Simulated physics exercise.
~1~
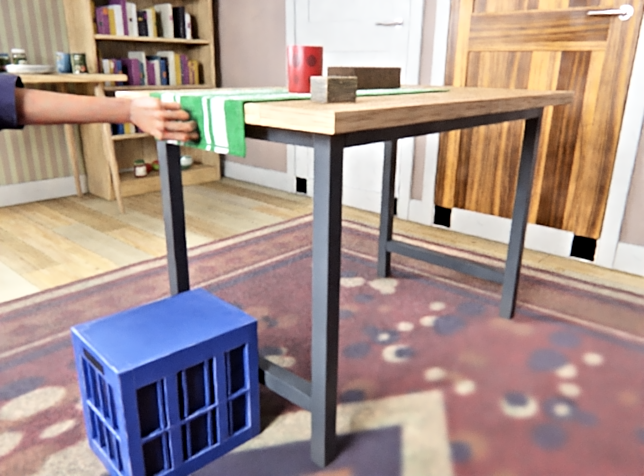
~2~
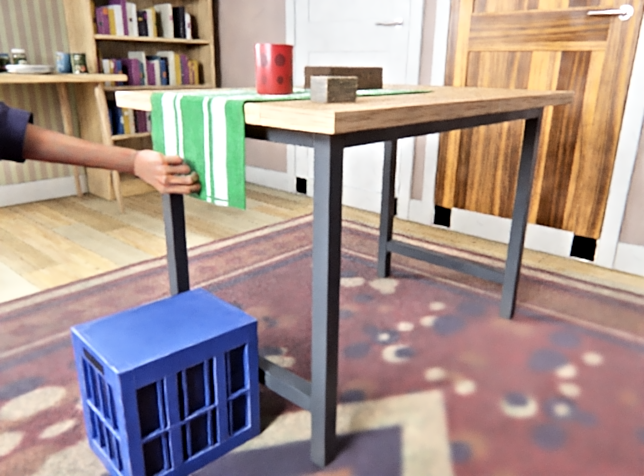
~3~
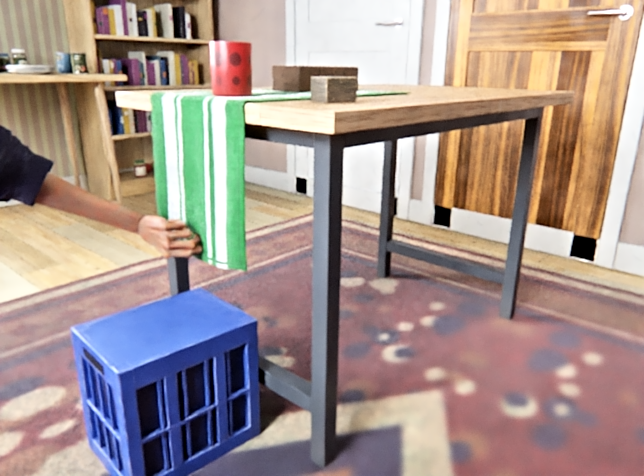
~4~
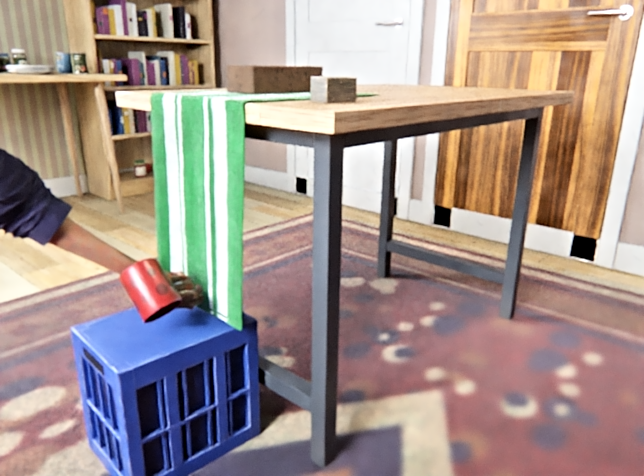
A green and white striped scarf is pulled down over the left end of a wooden table by a hand, carrying a red mug and a brown brick leftward until the mug tips off above the blue crate, while the small block stays on the tabletop and the hem reaches the crate.
